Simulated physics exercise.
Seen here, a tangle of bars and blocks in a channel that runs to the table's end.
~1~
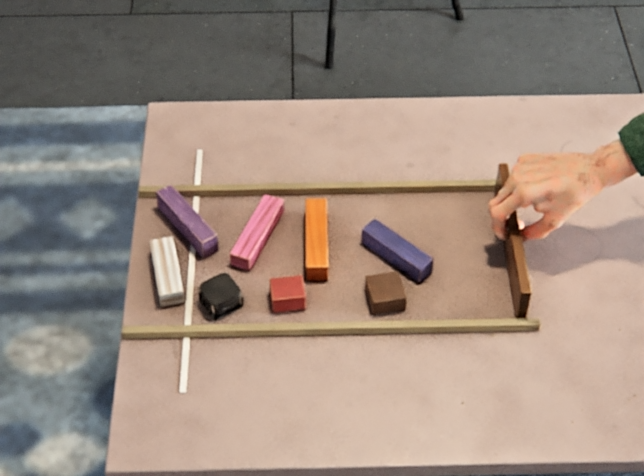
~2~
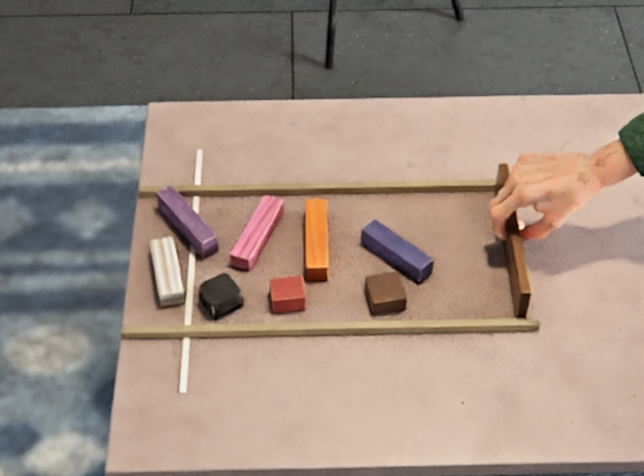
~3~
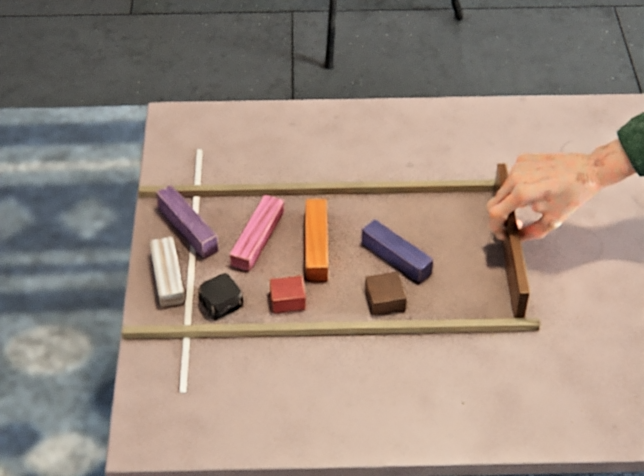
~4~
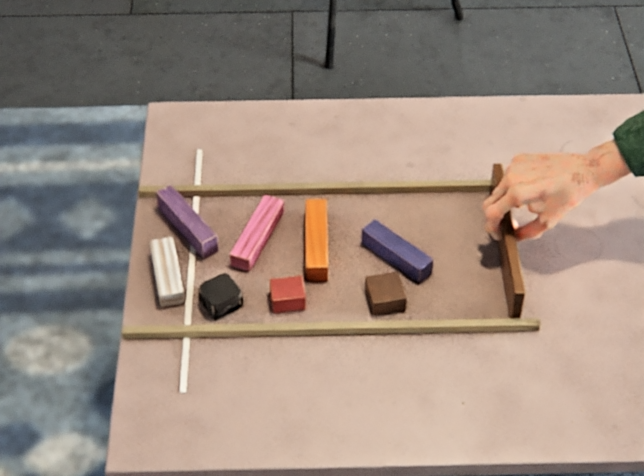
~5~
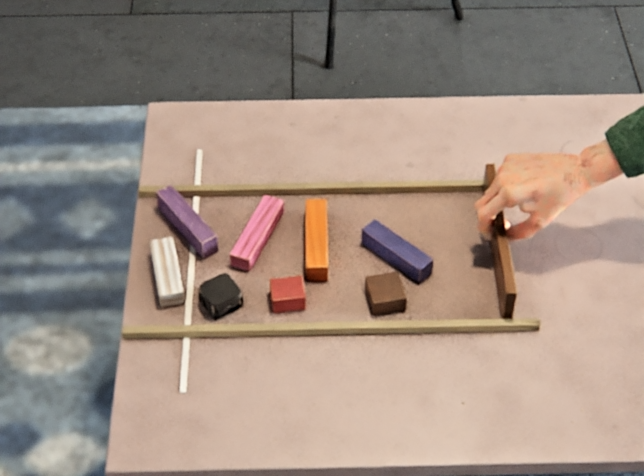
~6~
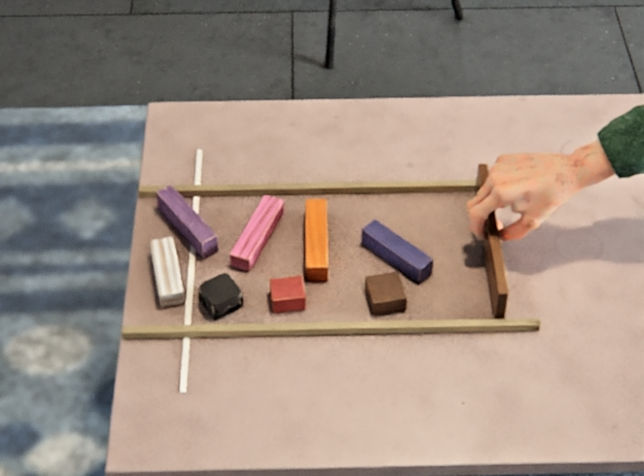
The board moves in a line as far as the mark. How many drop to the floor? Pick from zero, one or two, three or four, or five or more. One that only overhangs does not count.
Outcome: The number that fall off is three or four.
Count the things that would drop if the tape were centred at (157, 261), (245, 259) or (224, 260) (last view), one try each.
The counts: 6, 0 and 1.
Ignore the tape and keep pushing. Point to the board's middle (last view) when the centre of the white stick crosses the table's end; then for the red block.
At (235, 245) for the white stick; at (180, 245) for the red block.
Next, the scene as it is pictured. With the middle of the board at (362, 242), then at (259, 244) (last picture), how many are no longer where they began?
The counts are 2 and 8.
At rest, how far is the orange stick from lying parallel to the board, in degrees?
Some 0 degrees.
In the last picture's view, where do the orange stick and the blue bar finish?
About (162, 242), and the other about (182, 249).
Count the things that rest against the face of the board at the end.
It touches 2.
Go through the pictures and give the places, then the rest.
In the first frame, white stick (167, 271); purple bar (187, 221); black case (221, 297); board (512, 239); tape (192, 260).
In the second frame, purple bar (187, 221); pink stick (257, 232).
In the third frame, black case (221, 297); board (510, 239).
In the fourth frame, white stick (167, 272); blue bar (397, 251).
In the fifth frame, purple bar (187, 221); orange stick (317, 239).
In the sixth frame, white stick (167, 272); purple bar (187, 221); black case (221, 297); board (490, 240); tape (192, 260).
Soon after, none off yet; white stick at rest near (167, 272); purple bar at rest near (187, 221); black case at rest near (221, 297).
By the end, the number that fall off is three or four; fallen, black case, purple bar and white stick.
